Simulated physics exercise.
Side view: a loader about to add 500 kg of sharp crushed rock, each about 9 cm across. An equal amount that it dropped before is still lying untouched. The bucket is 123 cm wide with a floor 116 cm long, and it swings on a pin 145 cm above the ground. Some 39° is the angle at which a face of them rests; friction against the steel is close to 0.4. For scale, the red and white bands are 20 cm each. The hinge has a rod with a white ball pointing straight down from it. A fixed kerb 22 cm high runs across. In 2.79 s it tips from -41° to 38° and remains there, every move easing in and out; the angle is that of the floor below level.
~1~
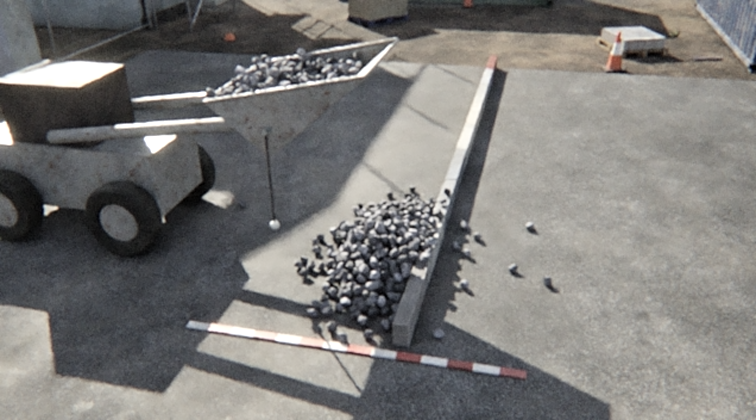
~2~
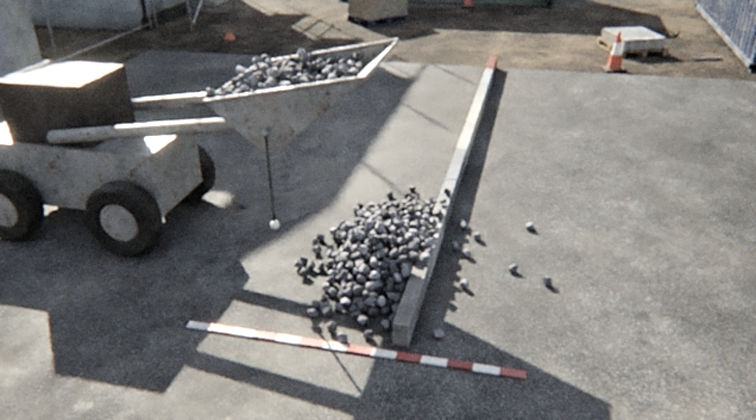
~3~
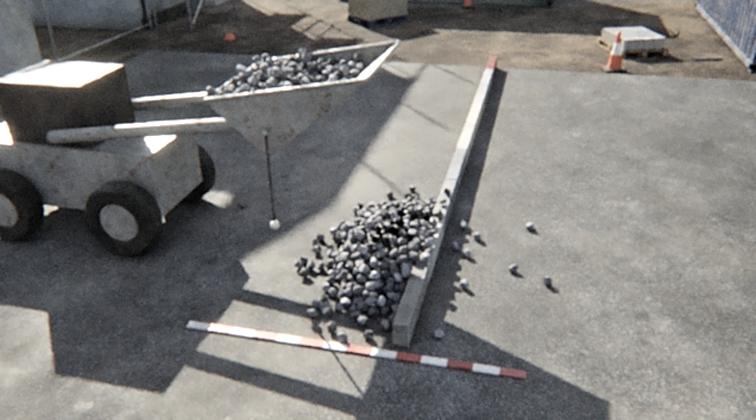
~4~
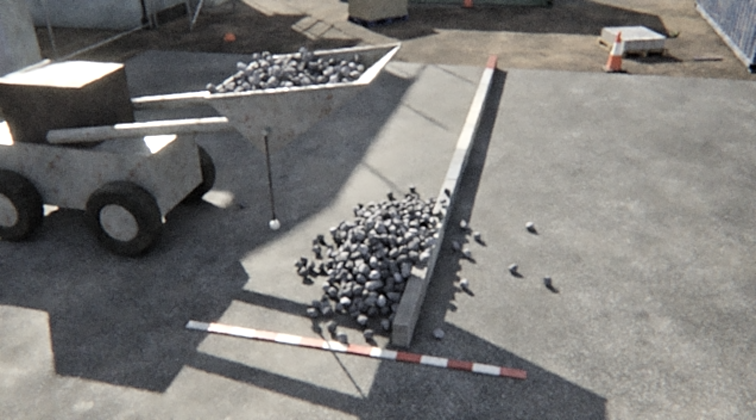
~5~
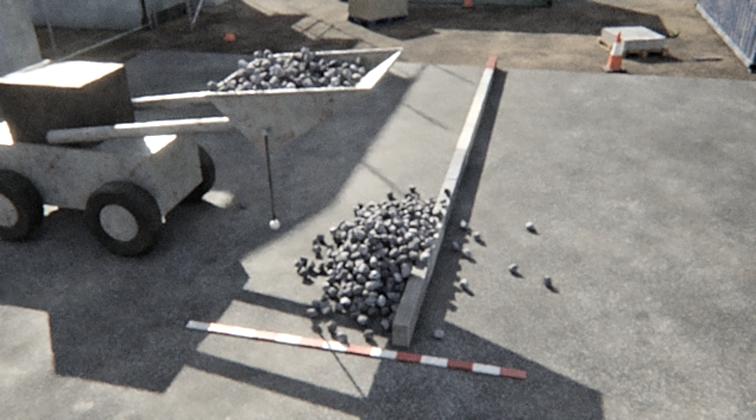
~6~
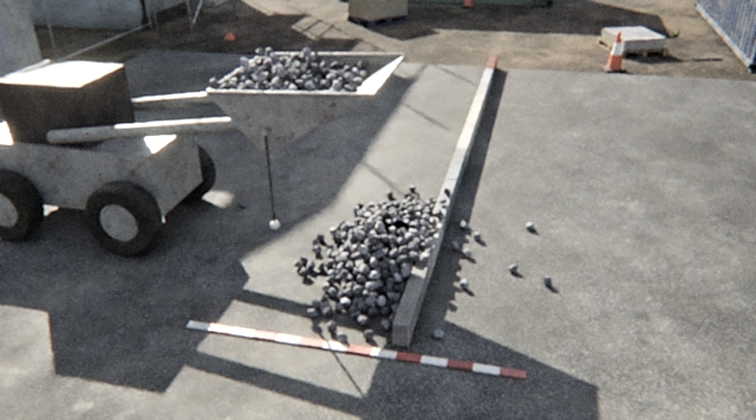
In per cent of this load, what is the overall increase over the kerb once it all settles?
21 out of 100, about.
Then, 1.5 s after the last picture the floor is at 26°; in per cent of one load, 100 in the bucket, 99 on this side of the kerb, 2 over the kerb; the foremost stones are at (489, 261).
Then, 2.3 s after the last picture the floor is at 38°; in per cent of one load, 33 in the bucket, 162 on this side of the kerb, 5 over the kerb; the foremost stones are at (496, 261).
Then, 2.6 s after the last picture the floor is at 38°; in per cent of one load, 8 in the bucket, 177 on this side of the kerb, 15 over the kerb; the foremost stones are at (512, 270).
Then, 5.5 s after the last picture the floor is at 38°; in per cent of one load, 0 in the bucket, 177 on this side of the kerb, 23 over the kerb; the foremost stones are at (525, 279). Net gain over the kerb, 21.
